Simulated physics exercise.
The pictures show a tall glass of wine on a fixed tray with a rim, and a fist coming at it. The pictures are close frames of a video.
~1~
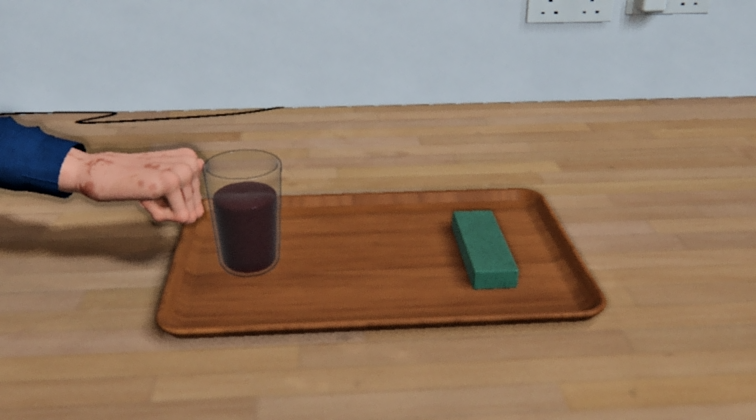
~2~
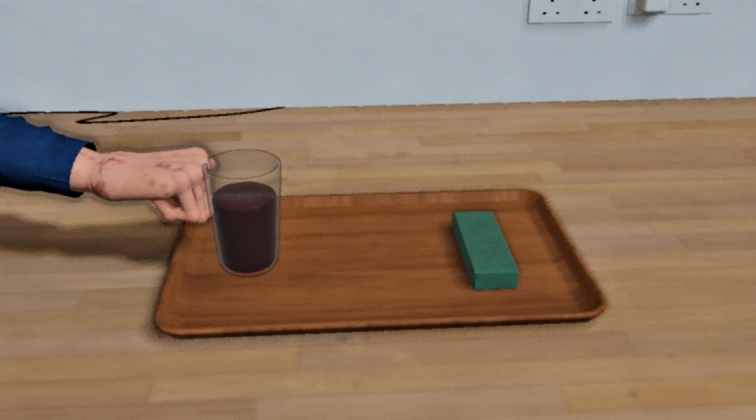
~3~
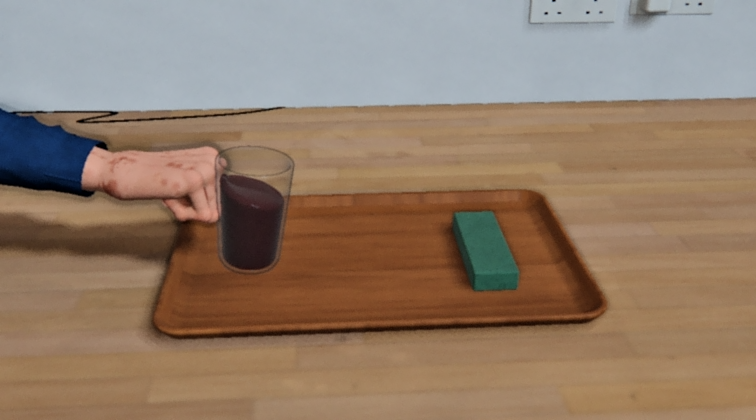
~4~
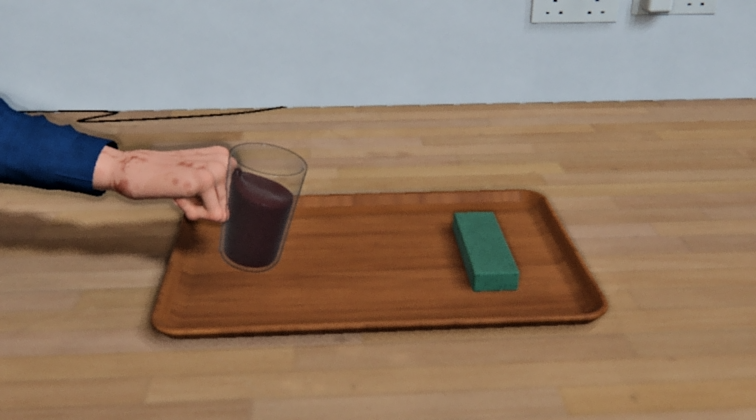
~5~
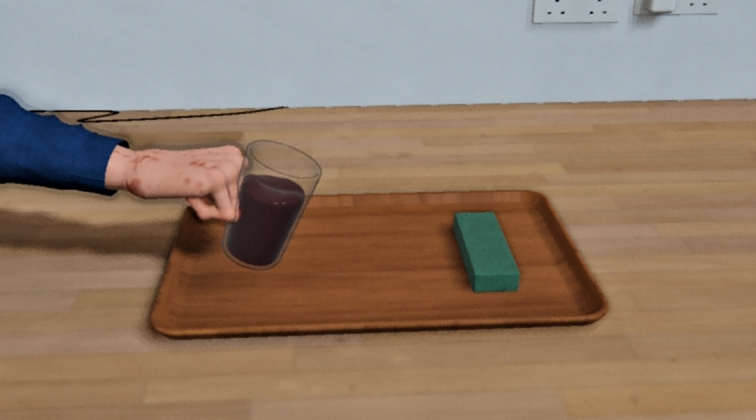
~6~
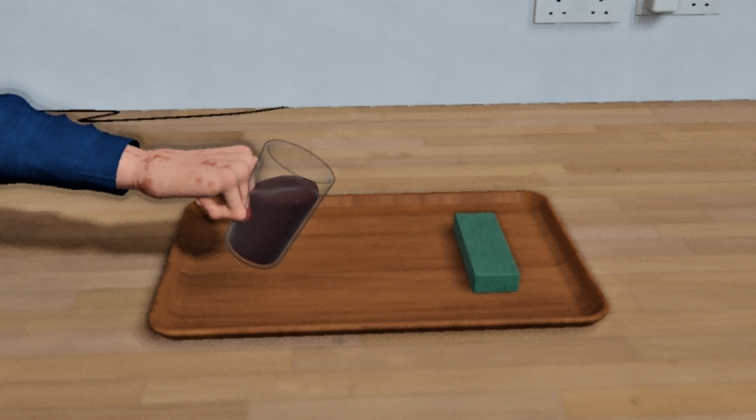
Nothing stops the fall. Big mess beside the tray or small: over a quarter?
After the fall three quarters and more stay on the tray.
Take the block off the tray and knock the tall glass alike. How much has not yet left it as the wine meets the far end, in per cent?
It comes to 45 per cent or so.
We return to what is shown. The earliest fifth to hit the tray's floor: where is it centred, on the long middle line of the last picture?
Around (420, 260).
A moment on, the tall glass is falling and 99 per cent is in the glass, 0 on the tray and 1 above or beyond its rim.
Next, the tall glass lies on its side and 66 per cent is in the glass, 19 on the tray and 15 above or beyond its rim.
Then the tall glass lies on its side and 34 per cent is in the glass, 42 on the tray and 23 above or beyond its rim.
Later the tall glass lies on its side and 18 per cent is in the glass, 72 on the tray and 11 above or beyond its rim.
Finally, 91 per cent is held by tray and glass, 9 is off the tray.
